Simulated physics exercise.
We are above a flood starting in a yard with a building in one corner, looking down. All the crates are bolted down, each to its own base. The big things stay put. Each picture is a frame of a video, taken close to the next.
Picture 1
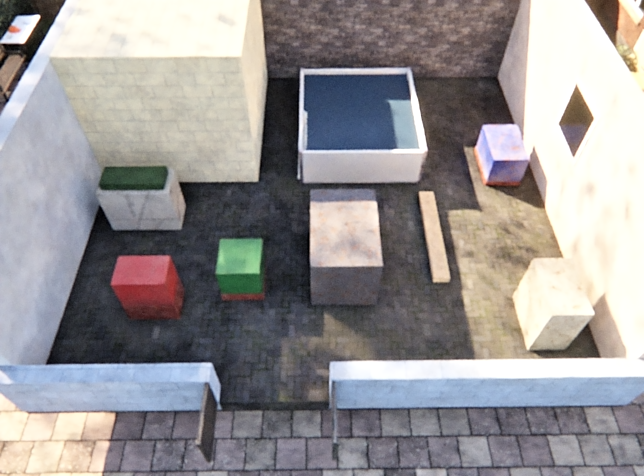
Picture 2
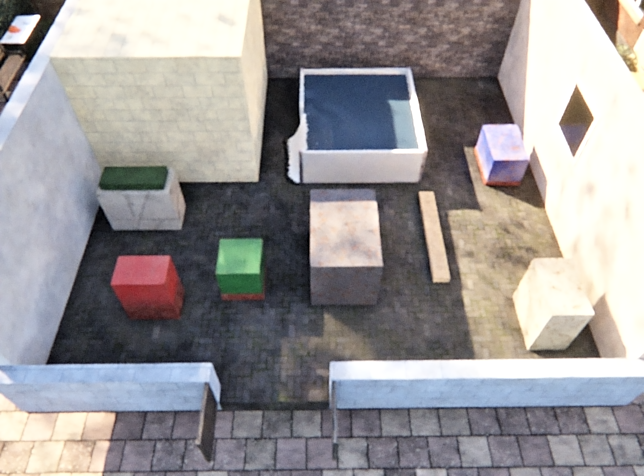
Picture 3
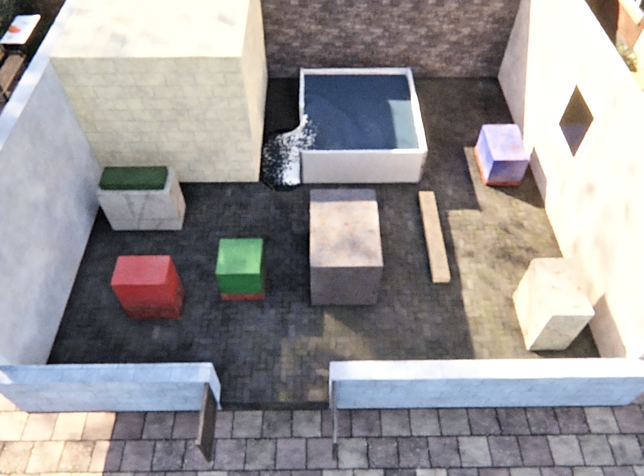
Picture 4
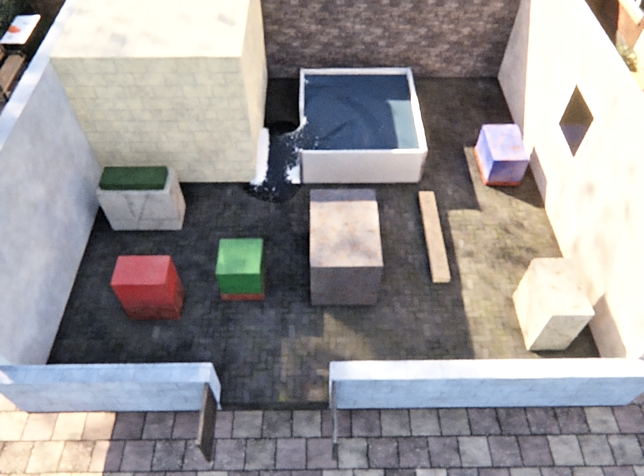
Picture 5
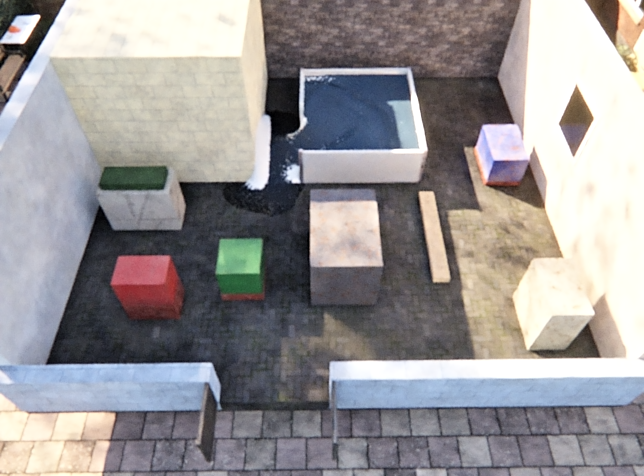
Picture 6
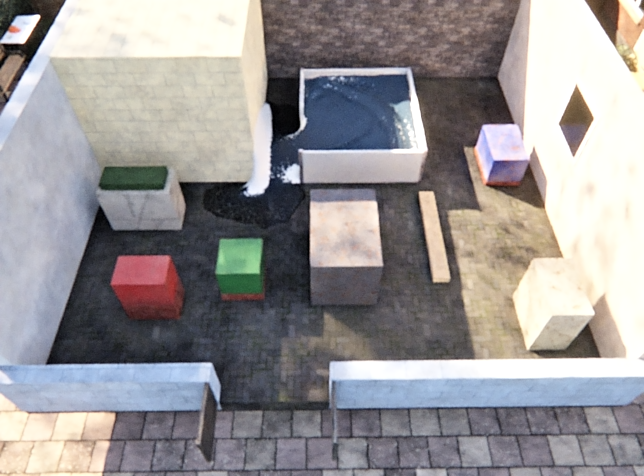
Water pours from a gap in the left side of a white-walled tank, splashes against the pale block building and spreads forward and left across the dark paving. The walled yard is seen from above, with the building in the back left corner. Red and green boxes, a grey block, a plank, a purple box and a cream block stay still, as does the view.
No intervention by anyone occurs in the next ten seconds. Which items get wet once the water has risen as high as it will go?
The blue crate ends up wet, the red crate remains dry, the green crate ends up wet.
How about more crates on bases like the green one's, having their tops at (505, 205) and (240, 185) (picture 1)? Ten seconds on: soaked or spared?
In the listed order, the first crate remains untouched while the second gets reached.
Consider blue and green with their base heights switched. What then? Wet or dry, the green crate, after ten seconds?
Note: Green crate is flooded.
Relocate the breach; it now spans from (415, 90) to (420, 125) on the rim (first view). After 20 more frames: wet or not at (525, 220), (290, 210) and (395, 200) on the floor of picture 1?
Well, the first one's sodden, the second's left untouched, and the third's left untouched.
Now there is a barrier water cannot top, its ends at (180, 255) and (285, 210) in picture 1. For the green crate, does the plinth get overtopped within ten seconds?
Then the green crate is untouched.
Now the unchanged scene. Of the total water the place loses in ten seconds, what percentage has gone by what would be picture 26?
Around 20 % of the total, roughly.
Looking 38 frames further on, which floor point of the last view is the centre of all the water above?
My guess is about (323, 168).
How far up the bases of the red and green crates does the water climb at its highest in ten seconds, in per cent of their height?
Peak levels: Approx. 60 % then 170 %.
A moment on, water covers 20 % of the floor; the blue crate not reached, the red crate not reached, the green crate water round its plinth.
Next, water covers 30 % of the floor; the blue crate not reached, the red crate water round its plinth, the green crate water round its plinth.
Then, water covers 50 % of the floor; the blue crate not reached, the red crate water round its plinth, the green crate water round its plinth.
Later, water covers 65 % of the floor; the blue crate water round its plinth, the red crate water round its plinth, the green crate water round its plinth.
In the end, water covers 95 % of the floor; the blue crate was topped, the red crate stayed above the water, the green crate was topped.
